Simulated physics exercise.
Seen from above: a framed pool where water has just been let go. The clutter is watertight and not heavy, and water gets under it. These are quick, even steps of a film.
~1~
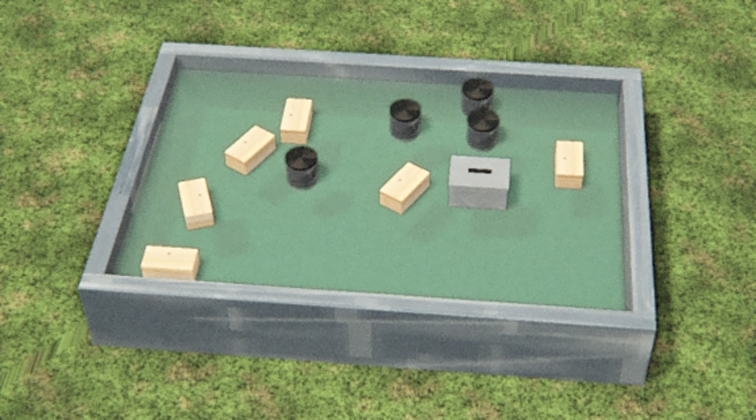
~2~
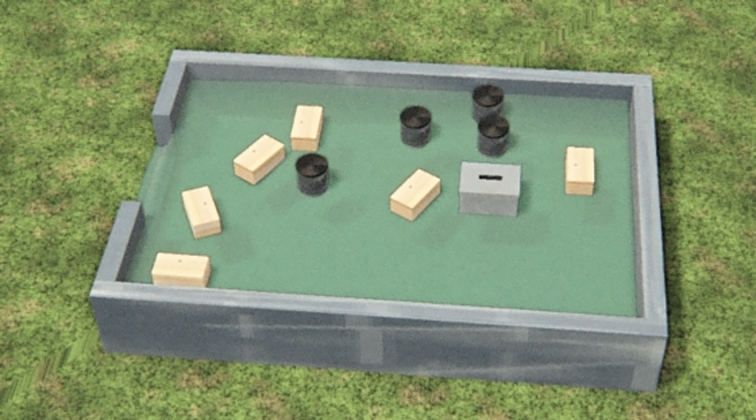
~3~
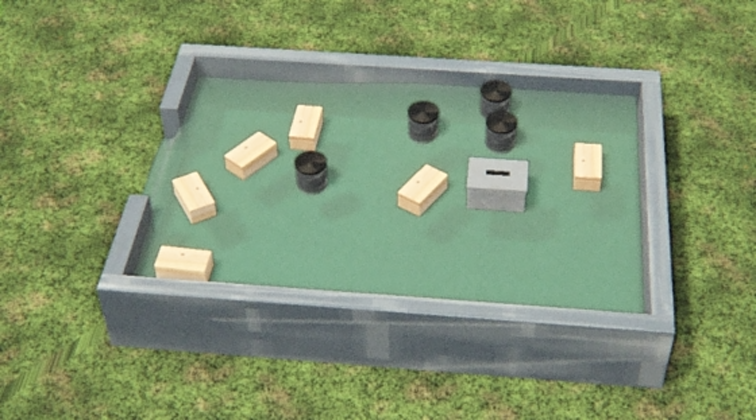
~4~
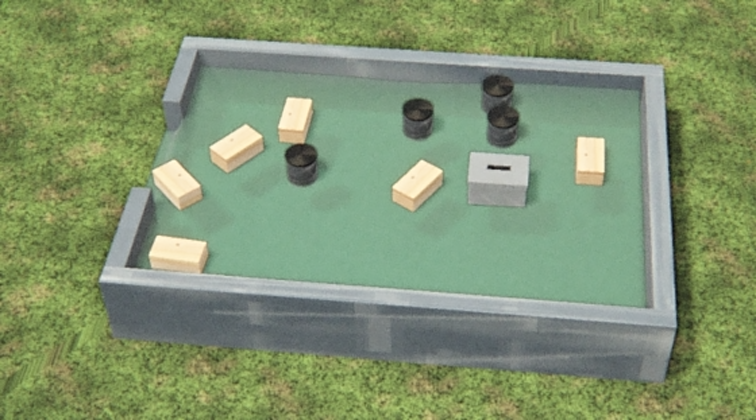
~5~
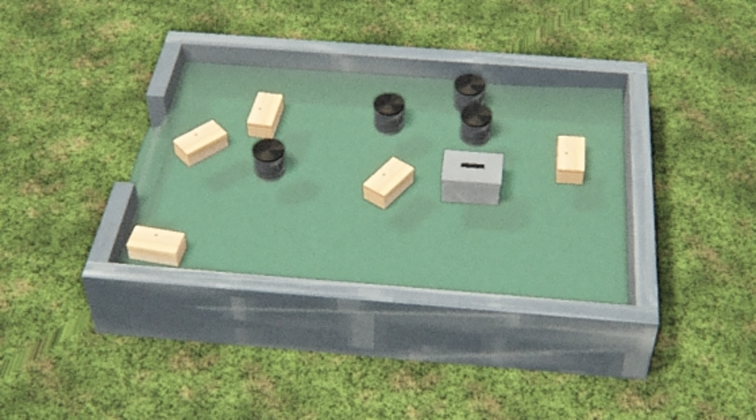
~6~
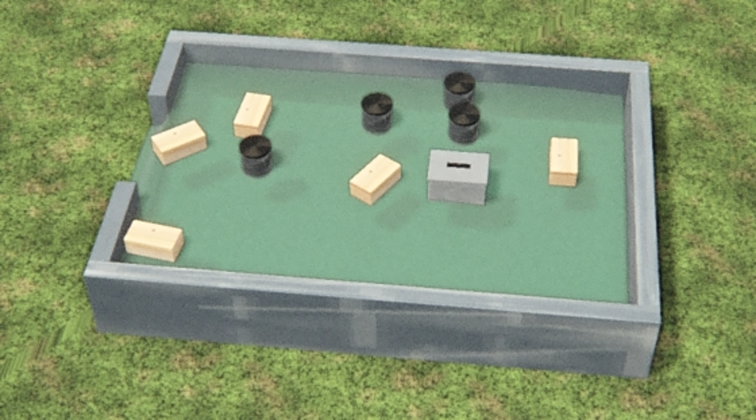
Wooden blocks, black pails and a grey box drift left after a gap opens.
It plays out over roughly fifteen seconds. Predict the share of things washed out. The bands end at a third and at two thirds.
It is one to two thirds.
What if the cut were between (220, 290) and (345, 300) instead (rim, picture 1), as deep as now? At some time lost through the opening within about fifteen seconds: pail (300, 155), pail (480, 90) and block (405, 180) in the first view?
In that order: Out, inside, carried outside.
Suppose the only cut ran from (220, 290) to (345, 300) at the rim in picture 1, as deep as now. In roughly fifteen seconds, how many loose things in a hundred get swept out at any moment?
Close to 50 %.
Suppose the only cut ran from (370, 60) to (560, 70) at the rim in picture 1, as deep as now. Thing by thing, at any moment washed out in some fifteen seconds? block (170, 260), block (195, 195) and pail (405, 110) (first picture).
In turn: Still in, left behind, washed out.
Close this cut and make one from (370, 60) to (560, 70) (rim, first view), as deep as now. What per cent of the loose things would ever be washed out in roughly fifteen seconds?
I make it 80 per cent.
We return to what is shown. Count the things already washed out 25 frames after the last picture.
That makes 5.
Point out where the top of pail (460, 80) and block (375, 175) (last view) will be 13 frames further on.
At about (404, 90) and (290, 175).
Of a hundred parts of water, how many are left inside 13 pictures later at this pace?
Some 66 per cent.
A moment on, 2 of 11 are out; 9 afloat.
Next, 5 of 11 are out; 6 afloat.
Later, 5 of 11 are out; 6 afloat.
In the end, 7 of 11 are out; 4 afloat.
